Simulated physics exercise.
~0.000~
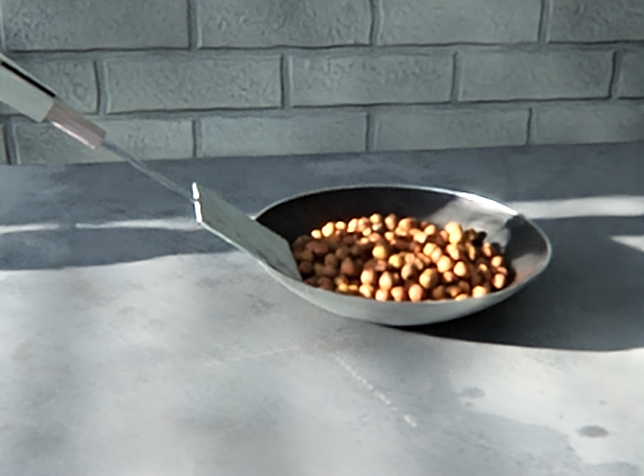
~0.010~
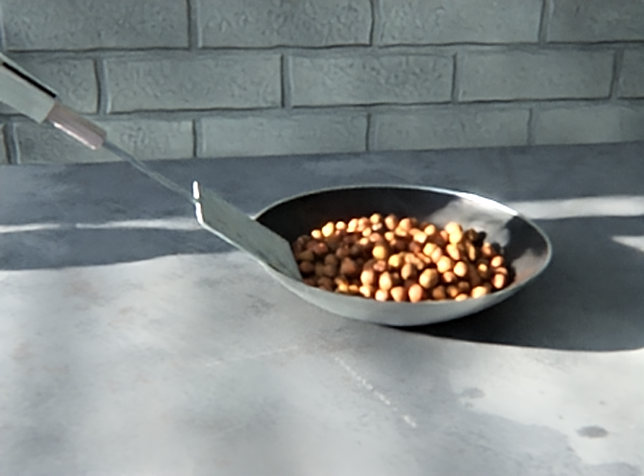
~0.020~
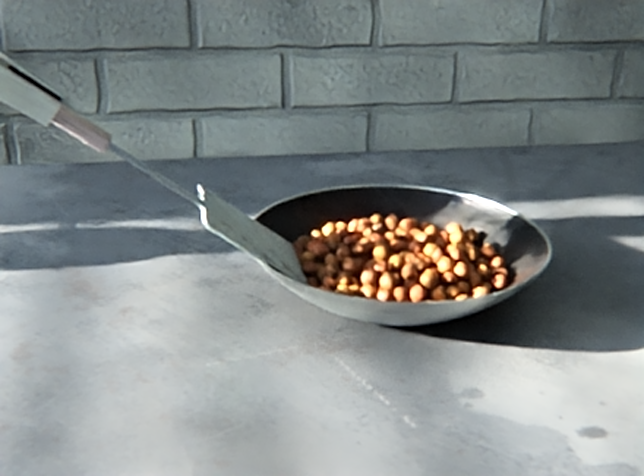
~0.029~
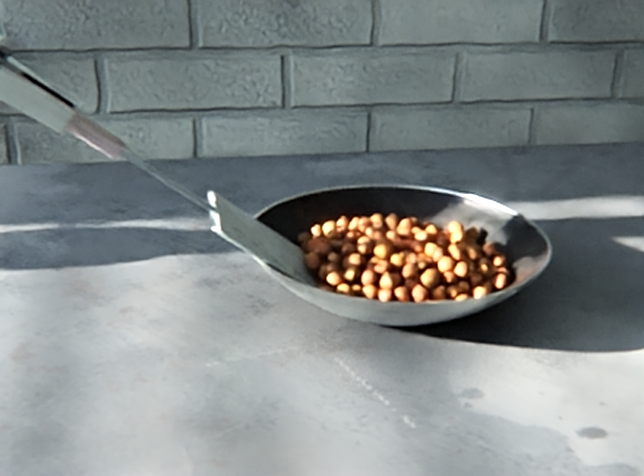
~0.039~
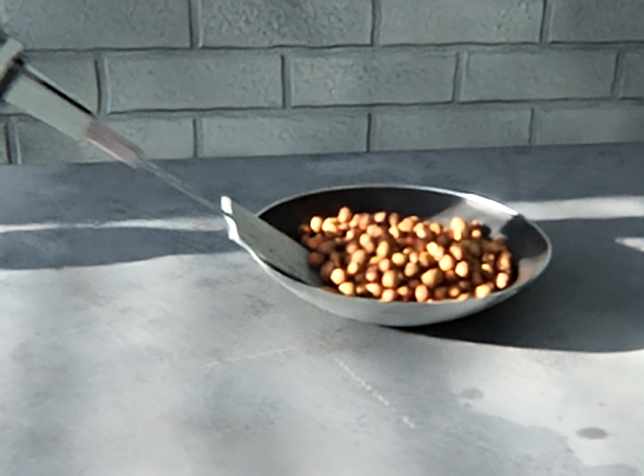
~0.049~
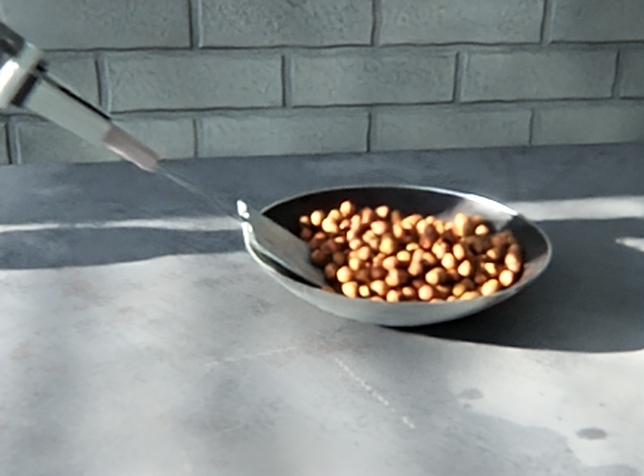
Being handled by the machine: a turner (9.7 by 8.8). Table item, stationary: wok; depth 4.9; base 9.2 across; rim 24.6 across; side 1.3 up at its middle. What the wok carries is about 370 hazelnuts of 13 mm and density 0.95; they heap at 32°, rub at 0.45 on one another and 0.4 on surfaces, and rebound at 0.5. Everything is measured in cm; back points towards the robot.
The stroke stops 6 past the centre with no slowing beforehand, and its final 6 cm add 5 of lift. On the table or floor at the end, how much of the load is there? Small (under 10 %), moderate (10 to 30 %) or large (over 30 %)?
Large.
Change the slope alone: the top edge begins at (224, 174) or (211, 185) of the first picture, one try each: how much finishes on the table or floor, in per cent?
About 45 and 45 per cent.
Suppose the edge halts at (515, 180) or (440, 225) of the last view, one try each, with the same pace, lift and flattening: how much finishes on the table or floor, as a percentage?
I'd say some 65 per cent, then some 30 per cent.
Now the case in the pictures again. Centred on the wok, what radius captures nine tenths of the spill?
Radial distance: Approx. 95 cm.
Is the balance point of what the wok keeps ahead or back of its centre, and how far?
The kept load is shifted forward by about 3.0 cm.
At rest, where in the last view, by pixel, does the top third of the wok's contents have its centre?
It is centred around (469, 252).
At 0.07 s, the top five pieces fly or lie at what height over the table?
About 6 cm.
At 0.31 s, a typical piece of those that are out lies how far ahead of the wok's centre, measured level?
I'd say some 22 centimetres.
By 0.07 s, sloping 37°, highest piece 6 above the table; 370 in the wok.
By 0.10 s, sloping 37°, highest piece 7 above the table; 365 in the wok, 5 on the blade or in flight.
By 0.31 s, sloping 37°, highest piece 23 above the table; 219 in the wok, 82 on the table or floor, 69 on the blade or in flight.
By 1.36 s, sloping 37°, highest piece 5 above the table; 219 in the wok, 151 on the table or floor.
Final count, 219 in the wok, 151 on the table or floor. That is 41 % on the table or floor.
